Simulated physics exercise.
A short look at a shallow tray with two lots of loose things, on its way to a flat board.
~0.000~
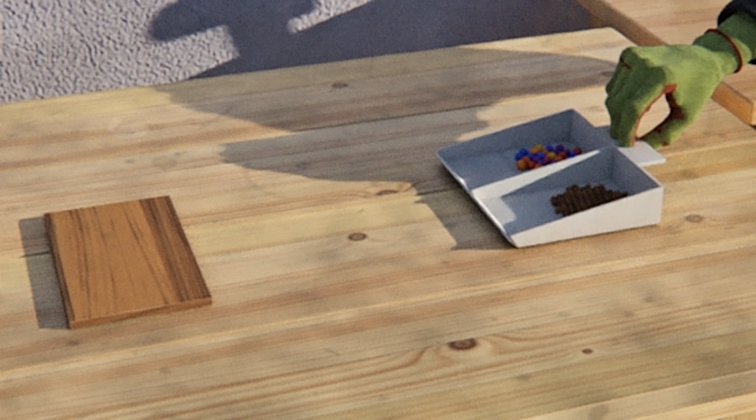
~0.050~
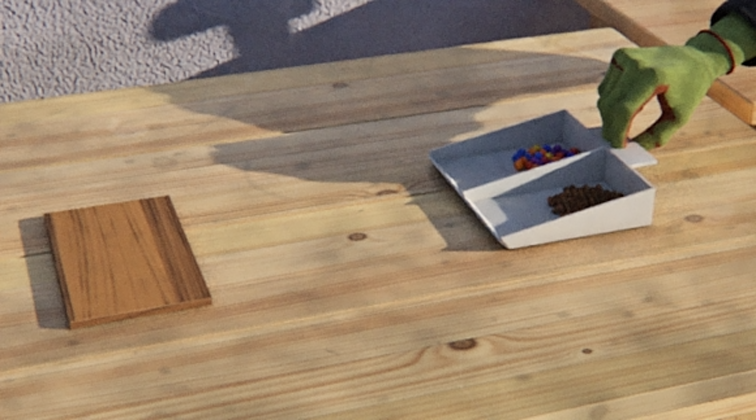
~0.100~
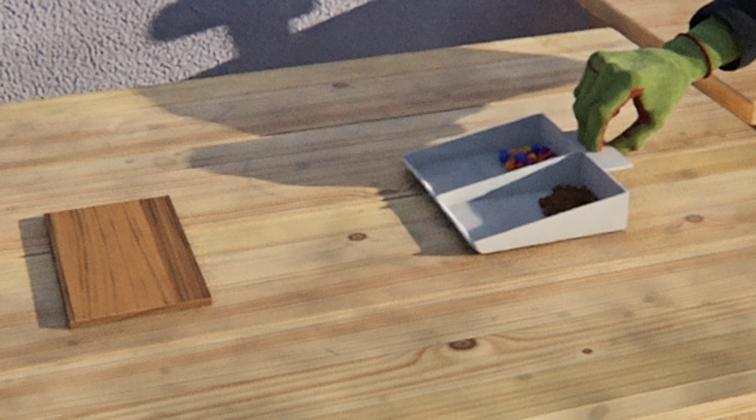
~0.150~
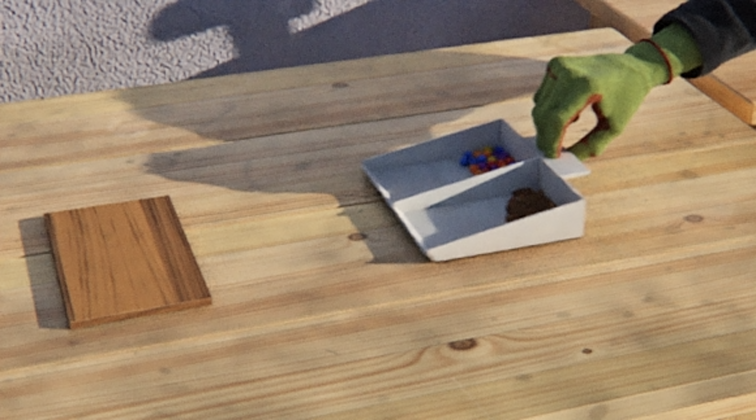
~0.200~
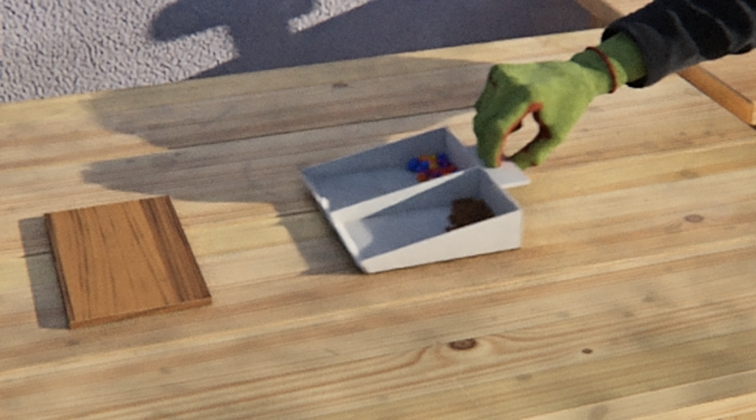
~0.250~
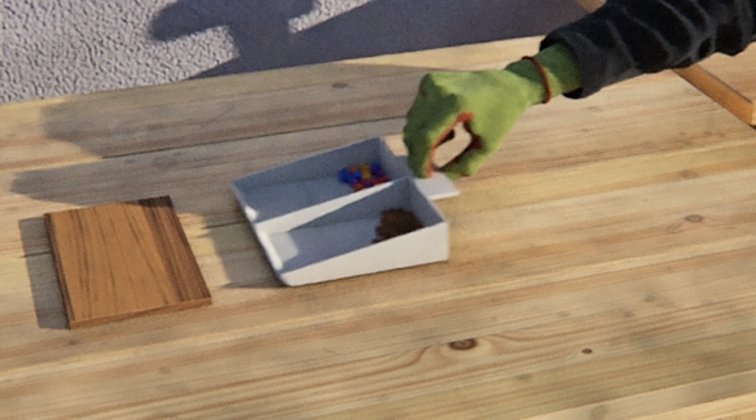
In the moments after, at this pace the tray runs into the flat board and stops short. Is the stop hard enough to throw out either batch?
The near batch sends some over the front rim and the far batch sends some over the front rim.
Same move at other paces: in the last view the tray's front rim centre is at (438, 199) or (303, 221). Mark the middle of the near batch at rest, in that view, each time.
At about (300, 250), and at (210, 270).
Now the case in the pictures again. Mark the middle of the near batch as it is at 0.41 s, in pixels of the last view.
Close to (211, 265).
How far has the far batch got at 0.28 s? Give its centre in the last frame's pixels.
Roughly at (333, 193).
By 0.28 s, tray still sliding, front rim near (219, 234); near batch all inside; far batch all inside.
By 0.41 s, tray stopped at the flat board; near batch roughly a quarter out of the tray; far batch roughly a quarter out of the tray.
By 0.62 s, tray stopped at the flat board; near batch roughly half out of the tray; far batch roughly half out of the tray.
When it is over (1.4 s), tray stopped at the flat board; near batch roughly half out of the tray; far batch roughly half out of the tray.
